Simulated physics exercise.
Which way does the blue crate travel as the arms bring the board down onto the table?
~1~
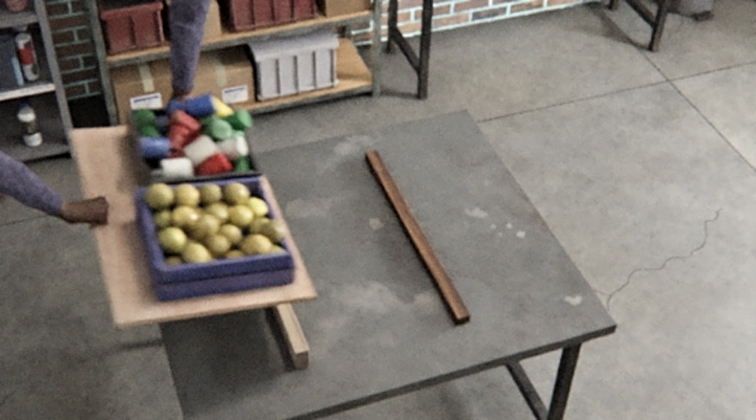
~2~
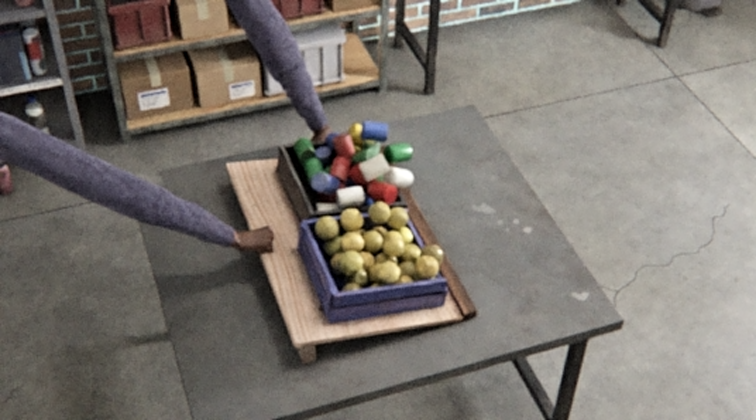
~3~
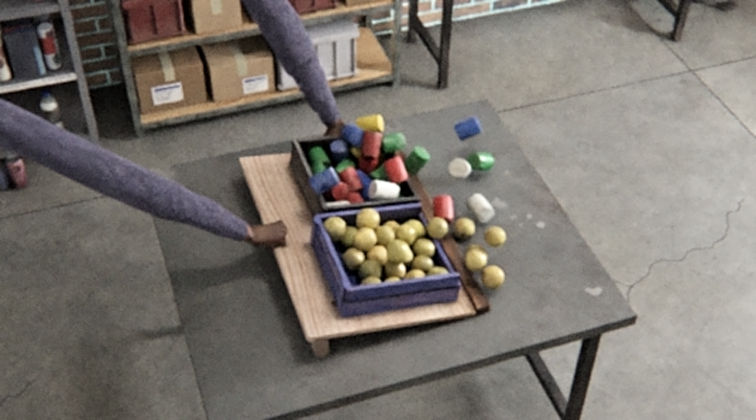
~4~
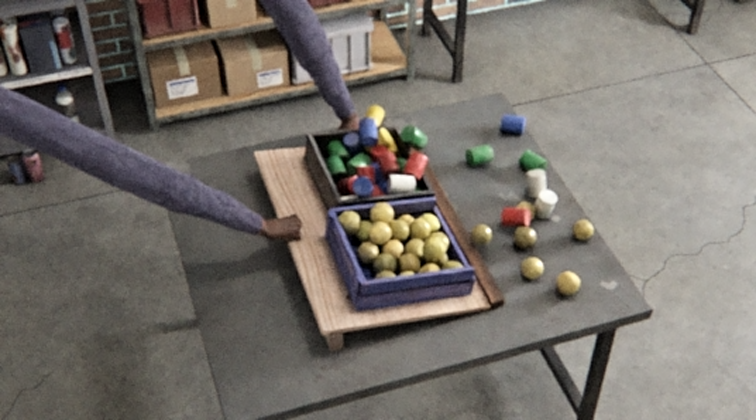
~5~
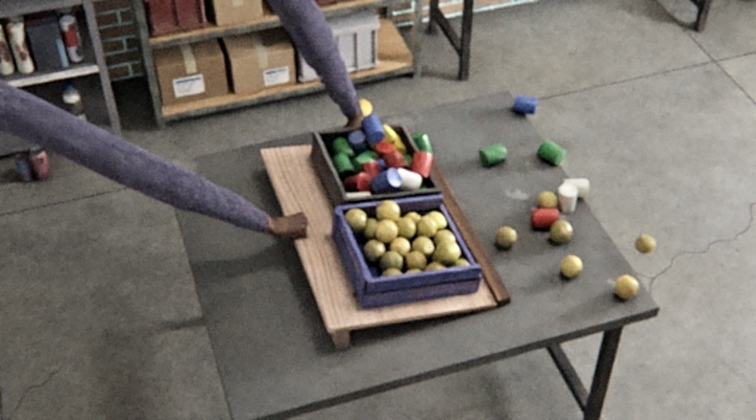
The blue crate moves to the right, riding on the board until the board comes to rest against the wooden strip.
